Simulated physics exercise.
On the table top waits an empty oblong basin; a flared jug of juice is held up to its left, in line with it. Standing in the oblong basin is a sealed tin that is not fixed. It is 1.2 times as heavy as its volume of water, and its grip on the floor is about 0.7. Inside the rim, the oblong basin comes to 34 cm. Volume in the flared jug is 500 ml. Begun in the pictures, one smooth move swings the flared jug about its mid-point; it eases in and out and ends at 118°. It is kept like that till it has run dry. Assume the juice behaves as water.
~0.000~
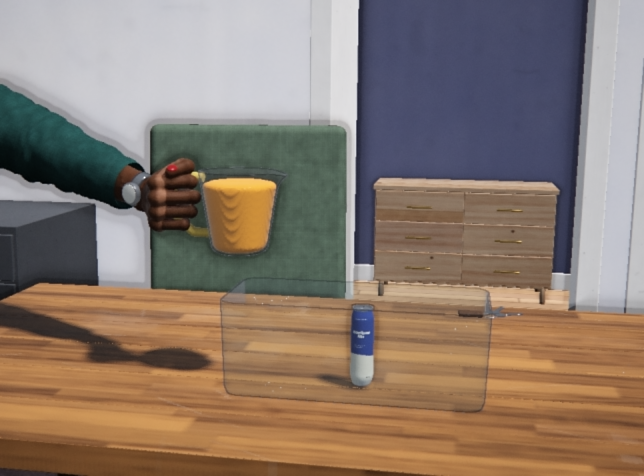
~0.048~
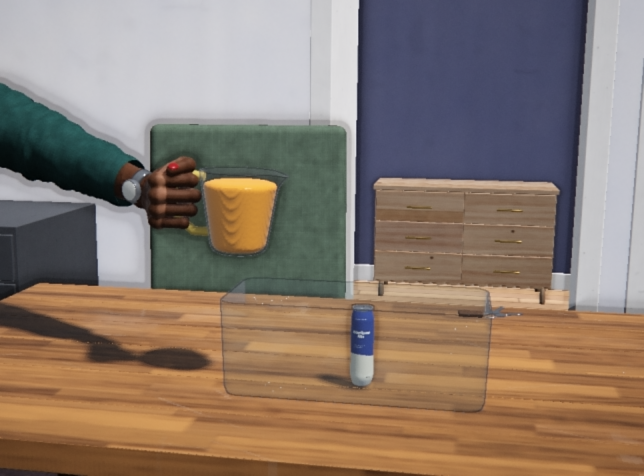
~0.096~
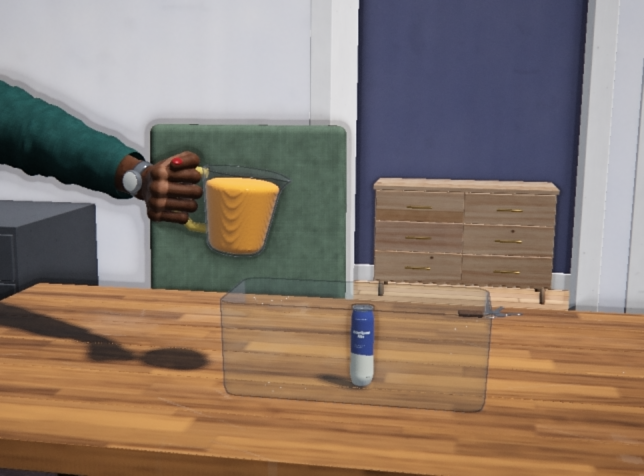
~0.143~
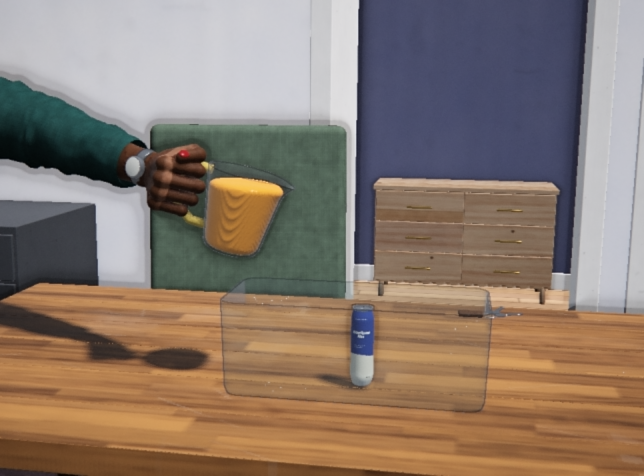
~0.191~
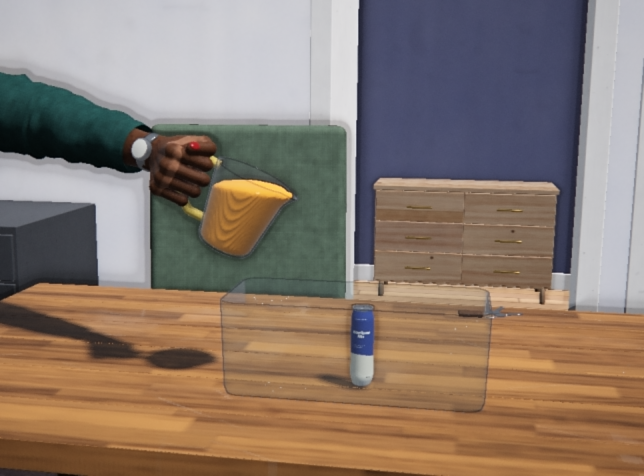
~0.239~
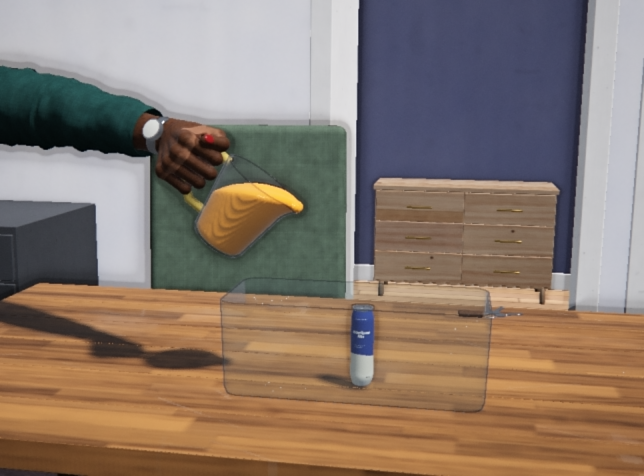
A hand in a green sleeve held a clear jug of orange juice above a wooden table, left of a clear basin with a blue-and-white tin inside, then smoothly tilted it rightward, juice reaching its lip.
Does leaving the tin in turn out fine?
Most probably it will stay balanced.
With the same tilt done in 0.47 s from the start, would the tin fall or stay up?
Then it remains upright.
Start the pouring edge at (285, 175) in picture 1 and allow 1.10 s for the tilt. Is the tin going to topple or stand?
Then it keeps standing.
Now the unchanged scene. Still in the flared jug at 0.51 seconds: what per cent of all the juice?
Fraction remaining: Approx. 34 per cent.
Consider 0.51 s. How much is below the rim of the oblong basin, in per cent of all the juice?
At that time the basin holds about 44 per cent of the liquid.
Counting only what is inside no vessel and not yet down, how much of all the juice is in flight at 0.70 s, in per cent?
Near 3 percent.
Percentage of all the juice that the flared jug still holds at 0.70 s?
1 %.
After 0.51 s the tilt is 107° and 35 per cent is still to pour; the tin stands where it began.
After 0.70 s the tilt is 118° and 1 per cent is still to pour; the tin stands where it began.
After 0.91 s the tilt is 118° and 0 per cent is still to pour; the tin stands where it began.
After 1.13 s the tilt is 118° and 0 per cent is still to pour; the tin stands where it began.
In the end the tin stands where it began.
